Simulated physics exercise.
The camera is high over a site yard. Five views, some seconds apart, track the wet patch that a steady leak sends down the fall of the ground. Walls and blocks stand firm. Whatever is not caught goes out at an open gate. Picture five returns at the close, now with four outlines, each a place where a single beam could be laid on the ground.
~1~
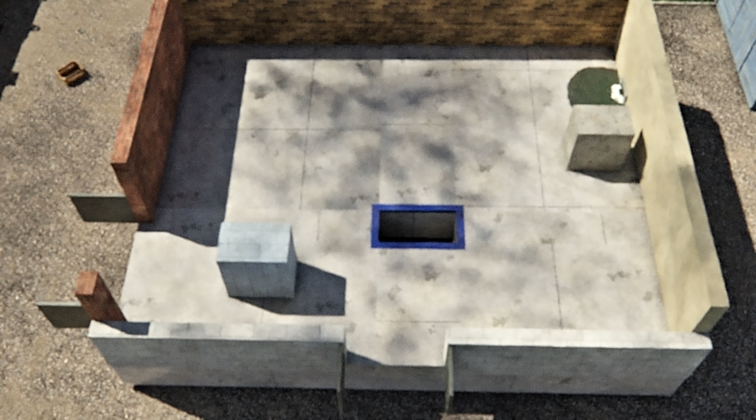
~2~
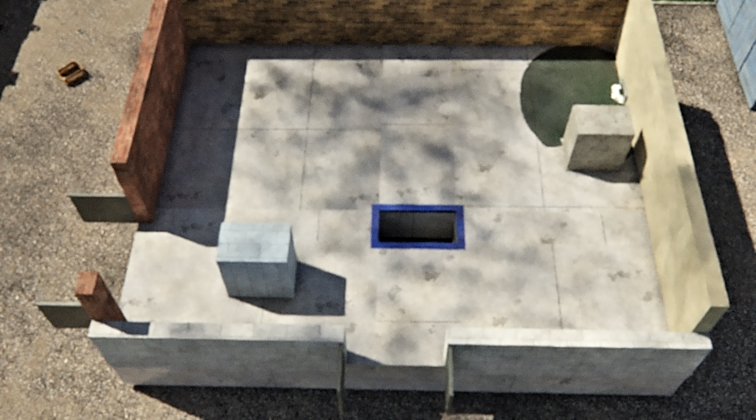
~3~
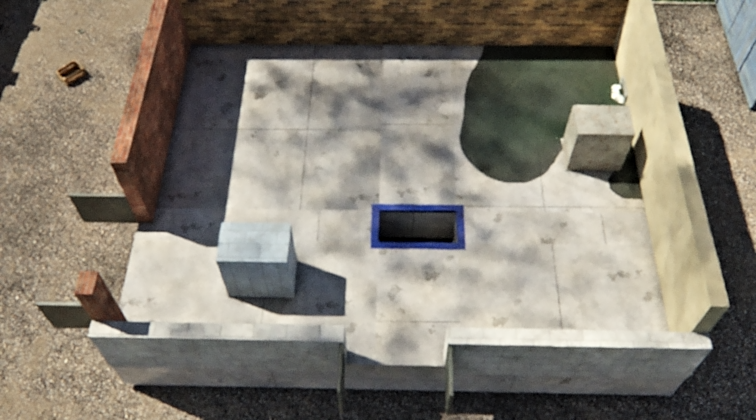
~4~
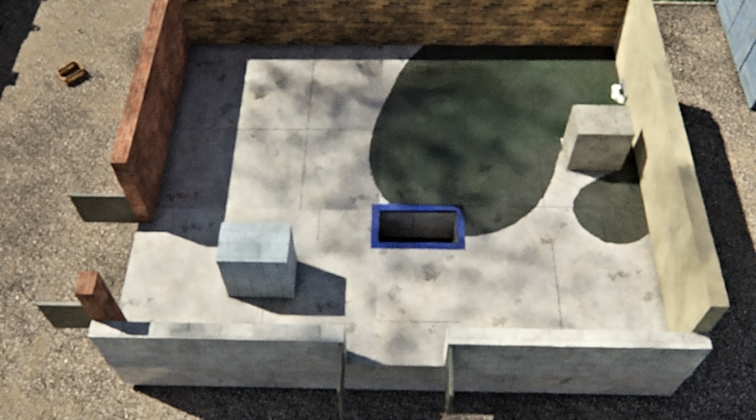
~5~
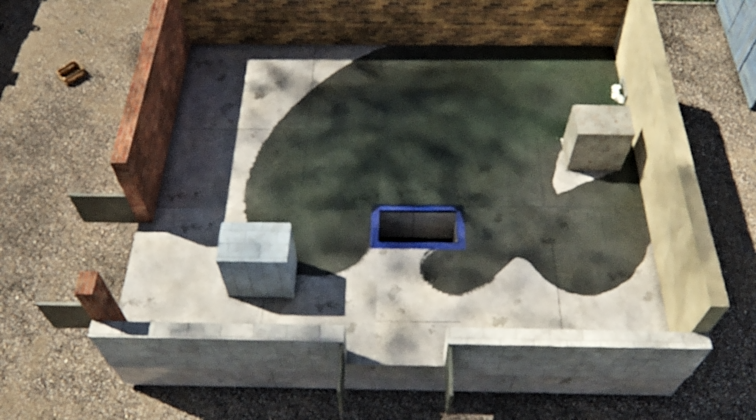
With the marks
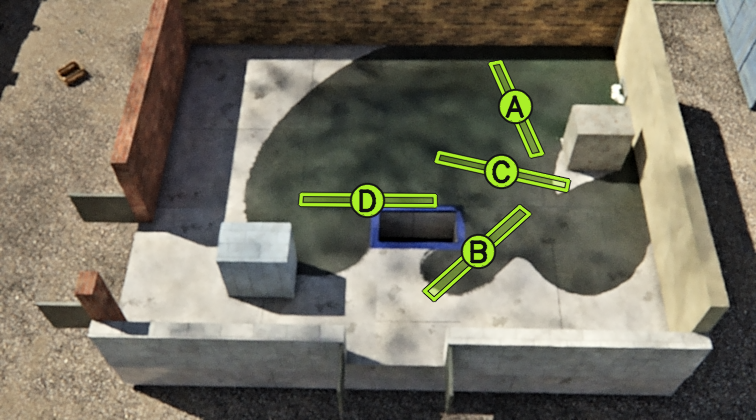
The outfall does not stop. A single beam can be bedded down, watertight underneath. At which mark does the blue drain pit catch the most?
Go for B.
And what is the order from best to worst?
The order is B, D, A, C.
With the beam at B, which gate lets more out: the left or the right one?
More leaves on the left.
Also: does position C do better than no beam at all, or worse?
Position C is worse.
In lime, A from (495, 62) to (536, 154); B from (429, 295) to (524, 210); C from (437, 157) to (567, 185); D from (301, 199) to (435, 200).
For position A, about 11 % of the stream goes into the blue drain pit, about 87 % out by the gates.
For position B, about 31 % of the stream goes into the blue drain pit, about 68 % out by the gates.
For position C, about 3 % of the stream goes into the blue drain pit, about 96 % out by the gates.
For position D, about 18 % of the stream goes into the blue drain pit, about 81 % out by the gates.
